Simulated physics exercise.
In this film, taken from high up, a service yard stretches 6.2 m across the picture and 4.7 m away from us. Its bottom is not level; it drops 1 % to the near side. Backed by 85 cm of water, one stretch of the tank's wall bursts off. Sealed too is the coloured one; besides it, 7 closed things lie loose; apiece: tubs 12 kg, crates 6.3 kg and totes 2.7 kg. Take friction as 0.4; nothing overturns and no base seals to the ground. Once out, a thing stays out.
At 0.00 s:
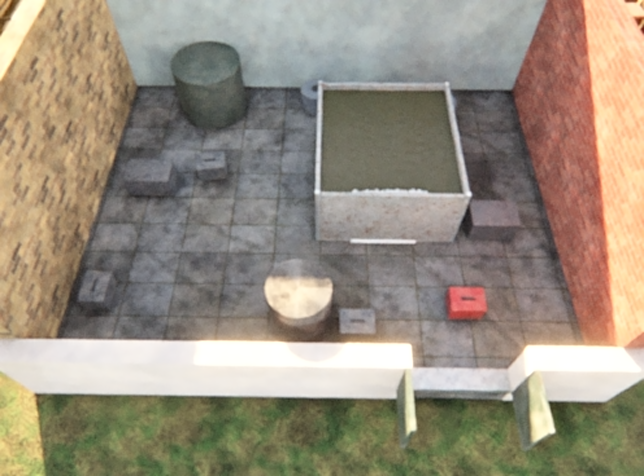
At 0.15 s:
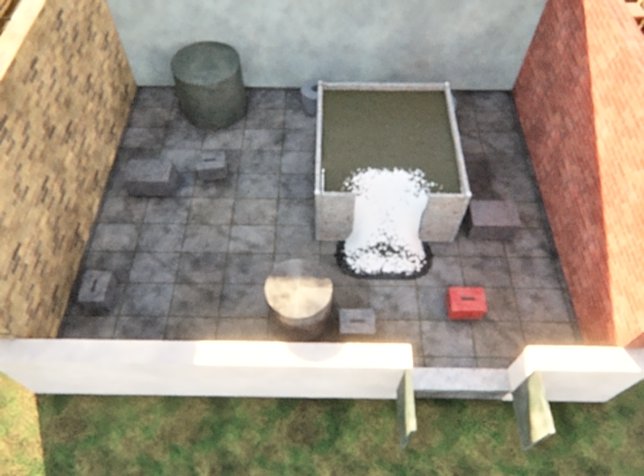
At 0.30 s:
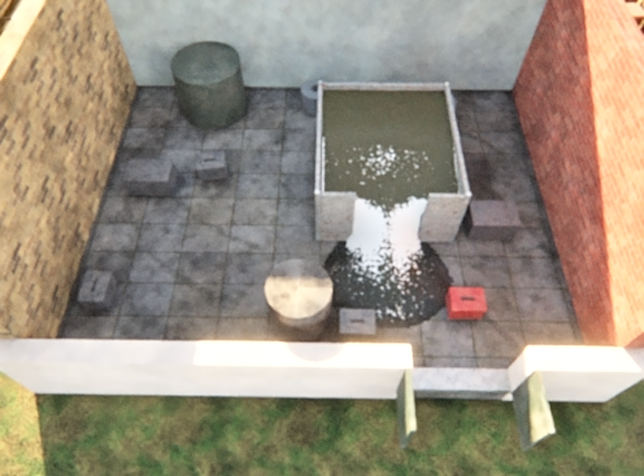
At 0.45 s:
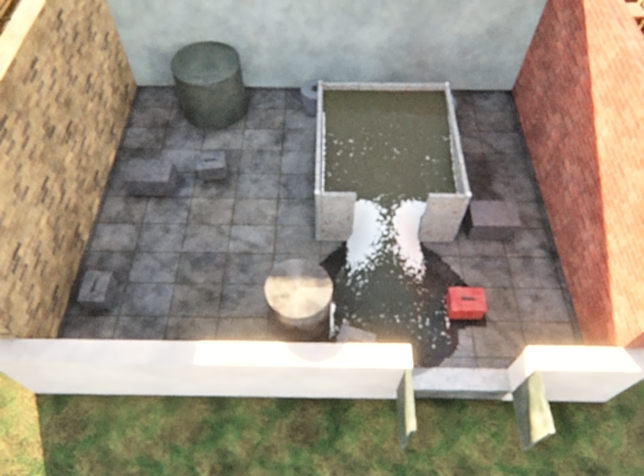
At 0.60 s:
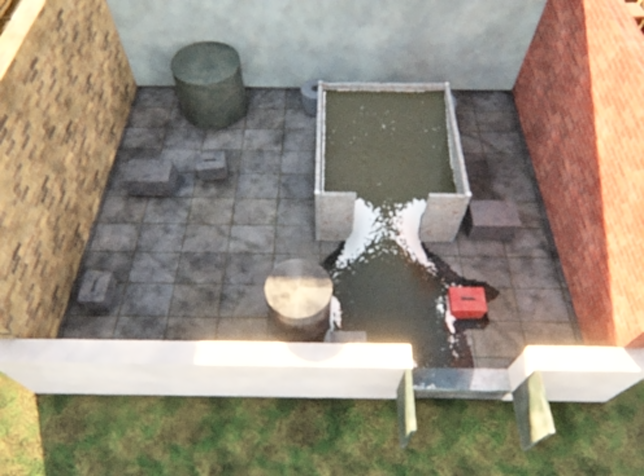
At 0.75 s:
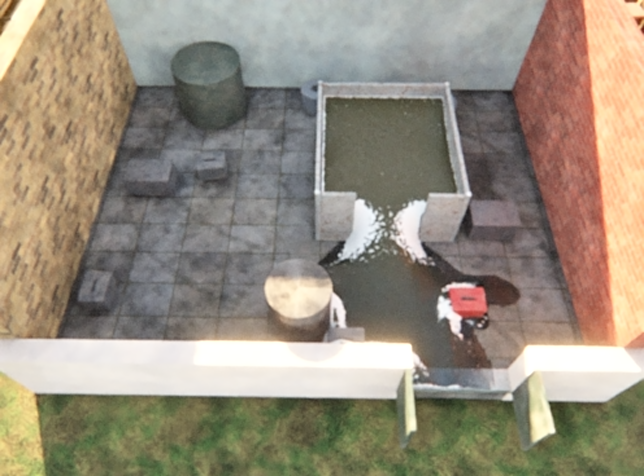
The clip opens on a high view of a walled, paved yard with a full tank, scattered grey boxes and a red one. Part of the tank's near wall gives way and white, foaming water pours out, then spreads darkly across the paving toward the viewer, surrounding the red box, which barely moves.
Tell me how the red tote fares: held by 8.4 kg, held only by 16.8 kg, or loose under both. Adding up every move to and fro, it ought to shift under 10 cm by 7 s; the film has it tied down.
The heavier one is not sufficient either.
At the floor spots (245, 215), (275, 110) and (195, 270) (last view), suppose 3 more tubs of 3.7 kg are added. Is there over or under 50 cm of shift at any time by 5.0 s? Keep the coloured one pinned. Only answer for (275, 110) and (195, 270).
Going through them in that order, the answers are not too far and too far.
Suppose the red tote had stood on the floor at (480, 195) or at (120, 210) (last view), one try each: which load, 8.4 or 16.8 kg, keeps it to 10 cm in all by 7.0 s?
In turn: Just the heavier works; both fail.
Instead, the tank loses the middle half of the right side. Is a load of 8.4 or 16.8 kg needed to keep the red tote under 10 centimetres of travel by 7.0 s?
With that failure, no mass keeps it.
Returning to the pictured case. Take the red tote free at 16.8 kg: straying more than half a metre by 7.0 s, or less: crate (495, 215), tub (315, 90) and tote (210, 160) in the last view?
First one stays inside, second one stays inside, third one crosses the line.
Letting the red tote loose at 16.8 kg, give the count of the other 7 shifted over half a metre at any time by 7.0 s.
My count gives 3.
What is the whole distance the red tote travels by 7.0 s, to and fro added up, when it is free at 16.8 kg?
Roughly 250 centimetres.
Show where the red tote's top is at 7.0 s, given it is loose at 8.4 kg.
About pixel (473, 247).
After 1.4 s the red tote would be 112 cm from its start with 8.4 kg and 81 cm from its start with 16.8 kg; 6 cm of water round it then.
After 3.1 s the red tote would be 78 cm from its start with 8.4 kg and 100 cm from its start with 16.8 kg; 7 cm of water round it then.
After 4.9 s the red tote would be 73 cm from its start with 8.4 kg and 102 cm from its start with 16.8 kg; 5 cm of water round it then.
After 7.0 s the red tote would be 73 cm from its start with 8.4 kg and 102 cm from its start with 16.8 kg; 4 cm of water round it then.
